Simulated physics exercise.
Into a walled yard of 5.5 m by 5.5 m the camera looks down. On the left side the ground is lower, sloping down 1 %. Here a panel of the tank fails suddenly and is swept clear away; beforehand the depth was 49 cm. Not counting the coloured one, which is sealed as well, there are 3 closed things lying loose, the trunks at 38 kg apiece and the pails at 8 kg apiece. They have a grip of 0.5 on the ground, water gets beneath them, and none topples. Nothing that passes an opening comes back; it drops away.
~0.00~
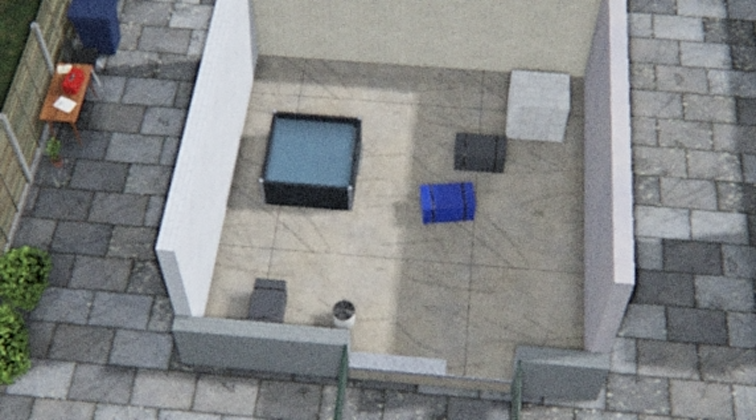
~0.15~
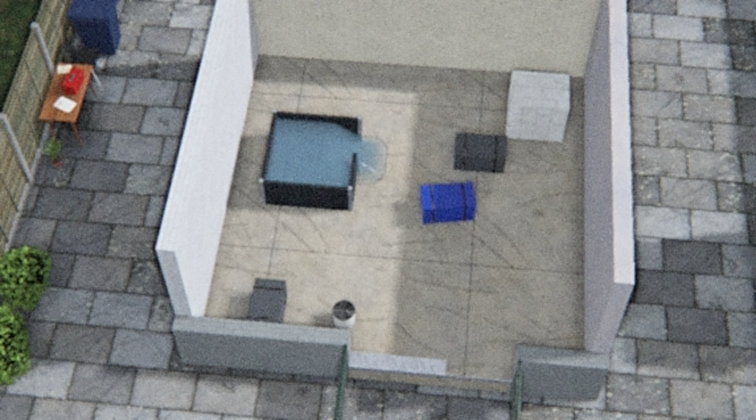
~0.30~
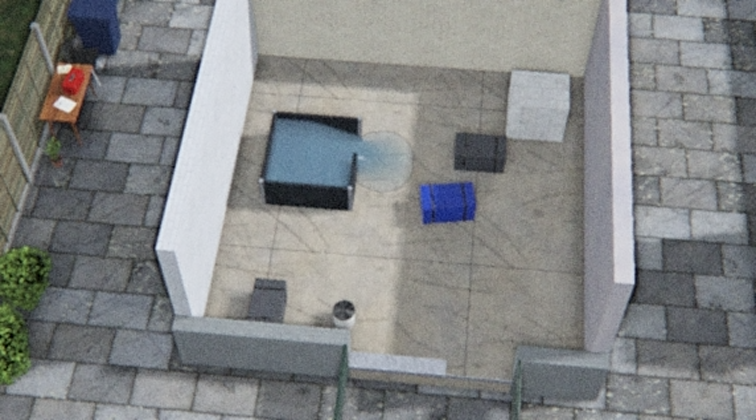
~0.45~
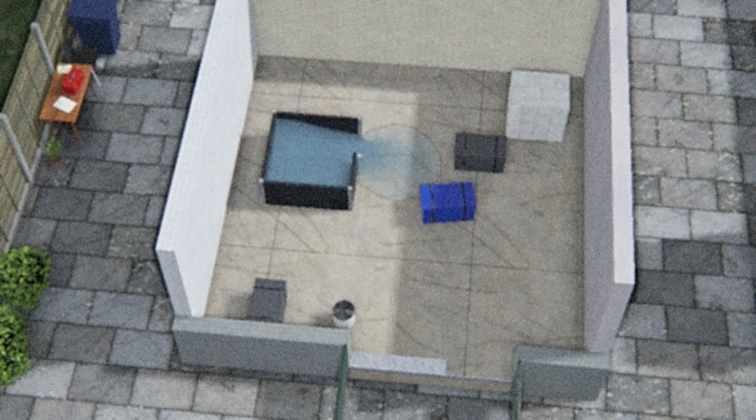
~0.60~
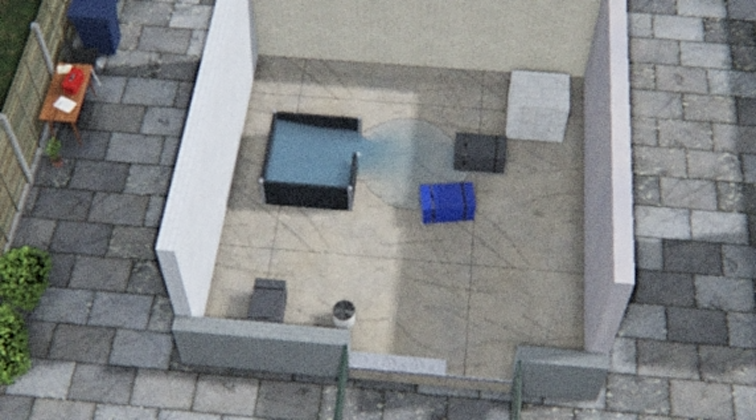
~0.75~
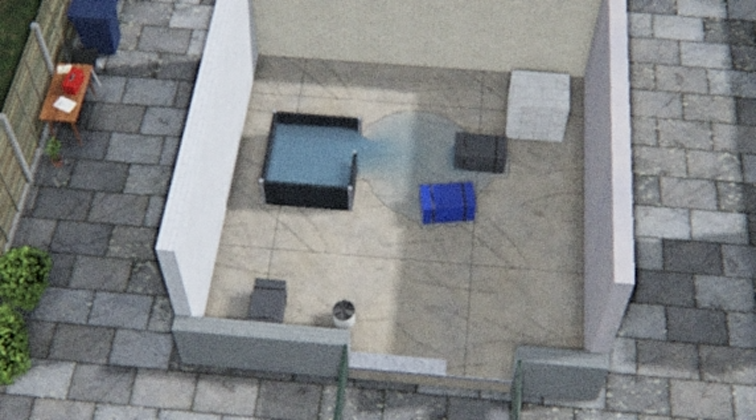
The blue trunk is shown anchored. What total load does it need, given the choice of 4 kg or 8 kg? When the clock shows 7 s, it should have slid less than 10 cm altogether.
It needs more than either.
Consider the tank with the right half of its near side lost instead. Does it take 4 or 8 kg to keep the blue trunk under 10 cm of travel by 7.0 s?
Result: Lesser mass sufficient.
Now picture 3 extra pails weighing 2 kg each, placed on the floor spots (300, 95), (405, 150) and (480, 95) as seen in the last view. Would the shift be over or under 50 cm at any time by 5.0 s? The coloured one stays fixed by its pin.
In order: Not as far, then farther, then farther.
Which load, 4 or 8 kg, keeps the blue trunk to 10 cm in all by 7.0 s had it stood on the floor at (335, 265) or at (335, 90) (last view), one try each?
In turn: The lighter suffices; just the heavier works.
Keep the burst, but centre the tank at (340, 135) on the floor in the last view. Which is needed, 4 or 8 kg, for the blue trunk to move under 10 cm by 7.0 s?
In that case, simply put, both options fail.
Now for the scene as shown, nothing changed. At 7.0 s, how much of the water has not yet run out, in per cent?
Roughly 98 percent.
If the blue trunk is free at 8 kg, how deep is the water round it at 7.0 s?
Roughly 3 cm.
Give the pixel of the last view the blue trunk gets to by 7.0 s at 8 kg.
About (453, 258).
After 1.4 s the blue trunk would be 31 cm from its start with 4 kg and 29 cm from its start with 8 kg; 2 cm of water round it then.
After 3.1 s the blue trunk would be 147 cm from its start with 4 kg and 96 cm from its start with 8 kg; 2 cm of water round it then.
After 4.9 s the blue trunk would be 172 cm from its start with 4 kg and 97 cm from its start with 8 kg; 2 cm of water round it then.
After 7.0 s the blue trunk would be 167 cm from its start with 4 kg and 111 cm from its start with 8 kg; 3 cm of water round it then.
